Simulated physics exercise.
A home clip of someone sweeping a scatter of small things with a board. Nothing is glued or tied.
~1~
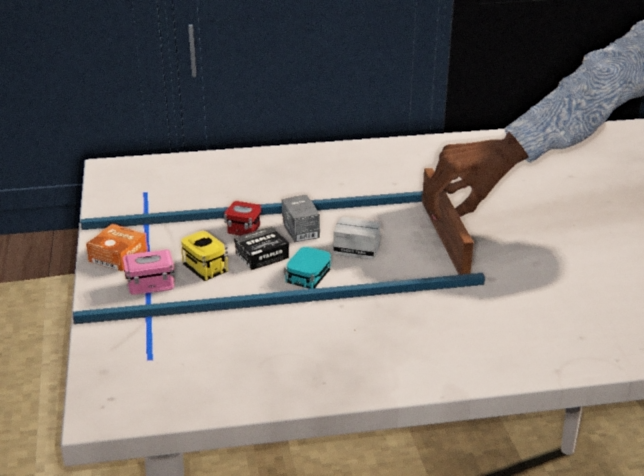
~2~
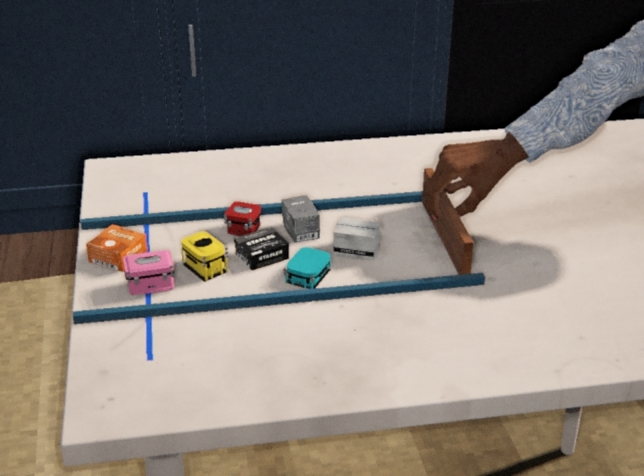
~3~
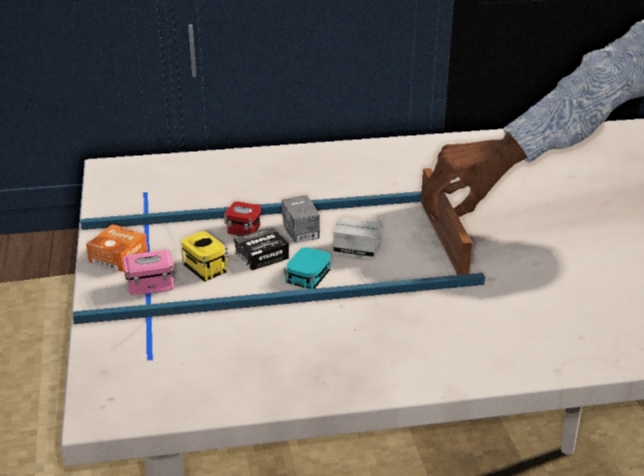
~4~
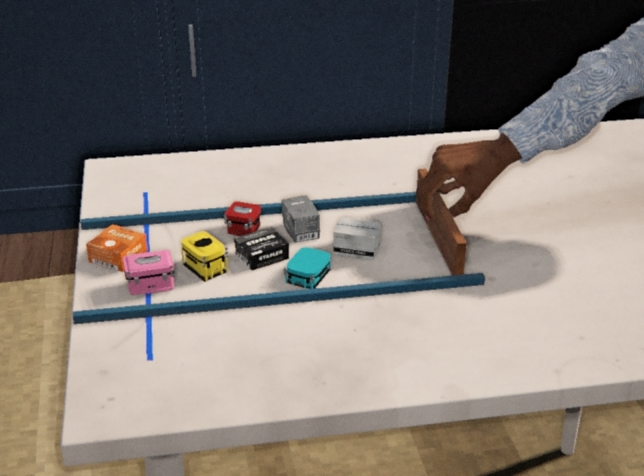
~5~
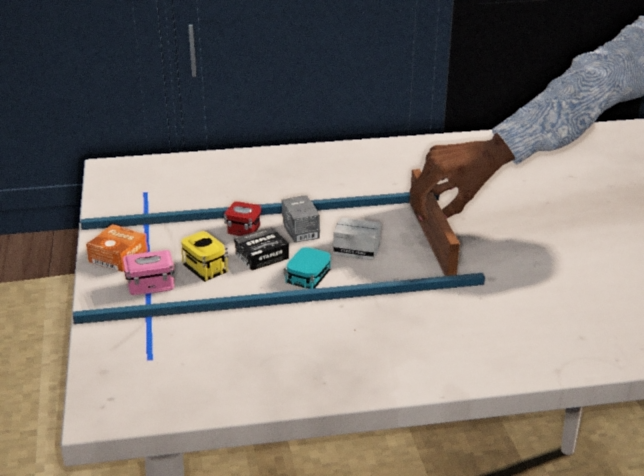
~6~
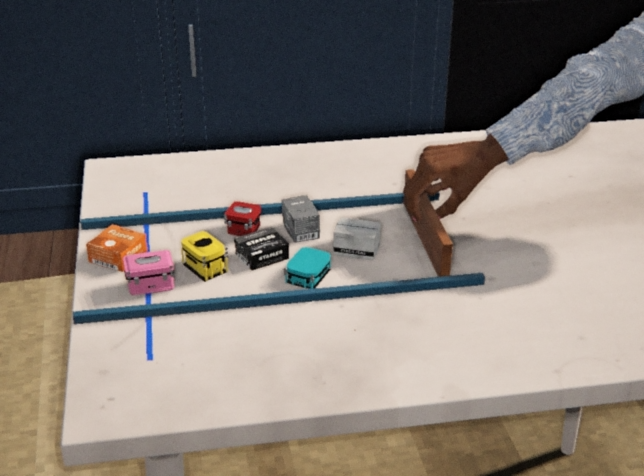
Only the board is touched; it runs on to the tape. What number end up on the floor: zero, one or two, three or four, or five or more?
As it turns out, the number that fall off is one or two.
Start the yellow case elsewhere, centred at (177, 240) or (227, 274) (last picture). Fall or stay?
The yellow case tumbles off; is kept.
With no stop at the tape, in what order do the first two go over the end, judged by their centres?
They are the orange box, the black box.
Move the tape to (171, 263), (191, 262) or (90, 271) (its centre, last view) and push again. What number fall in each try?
In that order 1, 0 and 7.
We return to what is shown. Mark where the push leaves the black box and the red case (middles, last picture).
Near (83, 247) and (102, 226).
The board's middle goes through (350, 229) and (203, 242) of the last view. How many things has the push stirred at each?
First 1, then 8.
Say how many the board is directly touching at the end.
The number is 3.
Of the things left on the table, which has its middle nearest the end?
It is the black box.
Soon after, none off yet; orange box at rest near (117, 248); pink case at rest near (149, 273); yellow case at rest near (203, 256).
In the end, the number that fall off is one or two; gone, orange box.
